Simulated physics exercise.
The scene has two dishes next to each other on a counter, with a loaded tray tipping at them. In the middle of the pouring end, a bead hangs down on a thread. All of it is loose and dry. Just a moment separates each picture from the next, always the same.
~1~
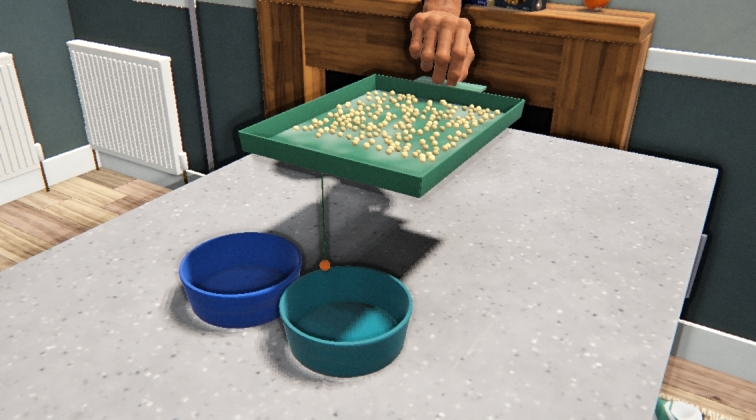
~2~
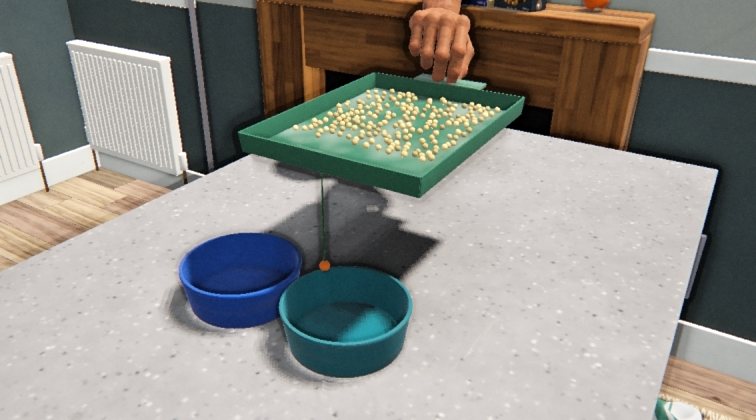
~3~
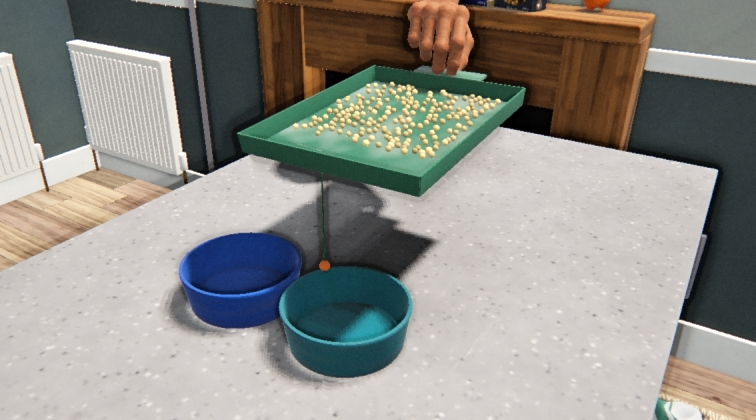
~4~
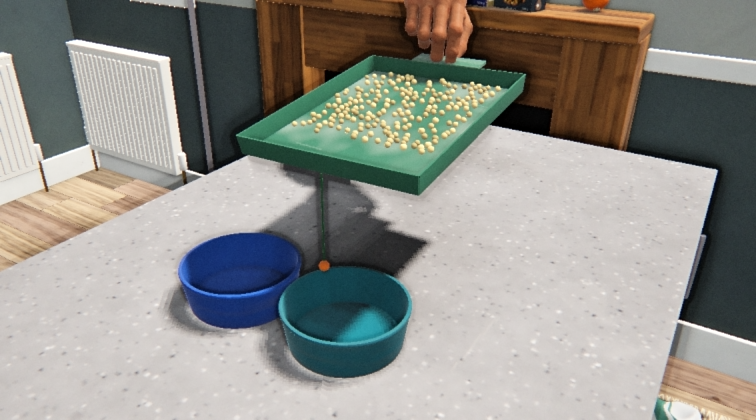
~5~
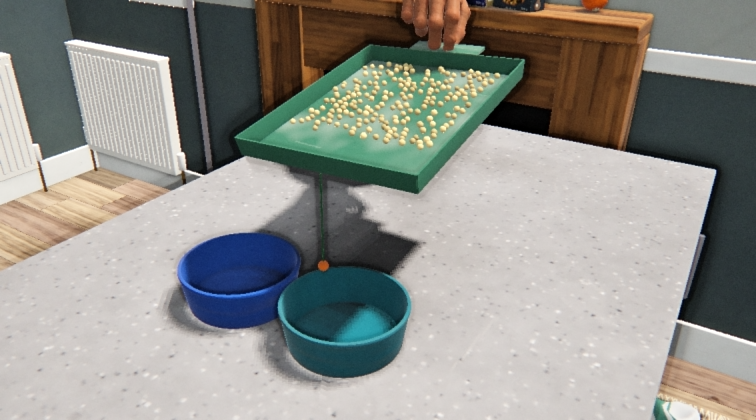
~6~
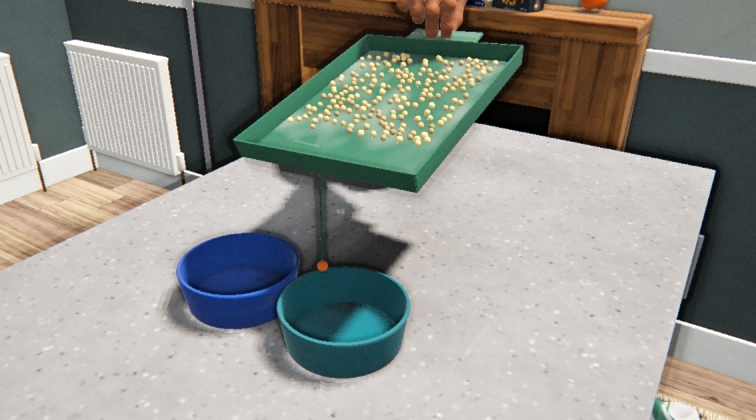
A hand slowly raises the back of a green tray of beans above two bowls.
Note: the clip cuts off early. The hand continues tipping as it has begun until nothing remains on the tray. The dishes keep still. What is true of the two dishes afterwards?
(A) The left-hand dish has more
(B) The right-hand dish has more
The answer is A.
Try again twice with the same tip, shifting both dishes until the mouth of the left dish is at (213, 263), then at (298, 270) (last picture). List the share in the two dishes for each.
Close to 90 in a hundred, followed by close to 70 in a hundred.
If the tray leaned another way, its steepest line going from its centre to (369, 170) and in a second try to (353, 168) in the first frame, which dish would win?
The rightmost dish; the rightmost dish.
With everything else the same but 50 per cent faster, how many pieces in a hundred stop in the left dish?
It would come out near 70 per cent.
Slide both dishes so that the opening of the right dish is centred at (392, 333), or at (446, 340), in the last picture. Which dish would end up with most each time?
Try 1: The left-side dish; try 2: The left-side dish.
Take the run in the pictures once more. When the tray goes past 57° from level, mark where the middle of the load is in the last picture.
At about (283, 156).
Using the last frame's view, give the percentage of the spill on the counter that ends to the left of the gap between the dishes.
90 %, roughly.
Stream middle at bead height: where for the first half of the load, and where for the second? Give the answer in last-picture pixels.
First part (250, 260), rest (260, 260).
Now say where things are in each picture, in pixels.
Corners of the pouring end at (241, 131) and (420, 176), level; middle of the load at (407, 121), soya beans; left dish at (201, 305); right dish at (308, 352); bead on its thread at (325, 265), in the first picture.
Corners of the pouring end at (241, 132) and (420, 176), level; middle of the load at (407, 120), in the second picture.
Corners of the pouring end at (240, 133) and (419, 175), tipped barely, lowest at the left corner; middle of the load at (407, 114), in the third picture.
Corners of the pouring end at (239, 135) and (418, 174), tipped a little, lowest at the left corner; middle of the load at (406, 107), in the fourth picture.
Corners of the pouring end at (237, 137) and (416, 173), tipped a little, lowest at the left corner; middle of the load at (404, 98), in the fifth picture.
Corners of the pouring end at (236, 139) and (414, 173), tipped a little, lowest at the left corner; middle of the load at (402, 91); left dish at (198, 305); right dish at (306, 353), in the sixth picture.
Soon after the last picture, tray tipped steeply; nearly all on the tray; a stray few in the right dish; a stray few in the left dish; a stray few outside both; a stray few in the air.
A little later, tray tipped right over; nearly all on the tray; a stray few in the right dish; a small part in the left dish; a stray few outside both; a stray few in the air.
Later still, tray tipped past a quarter turn; a small part in the right dish; most in the left dish; a small part outside both.
At rest, tray tipped past a quarter turn; a small part in the right dish; most in the left dish; a small part outside both.
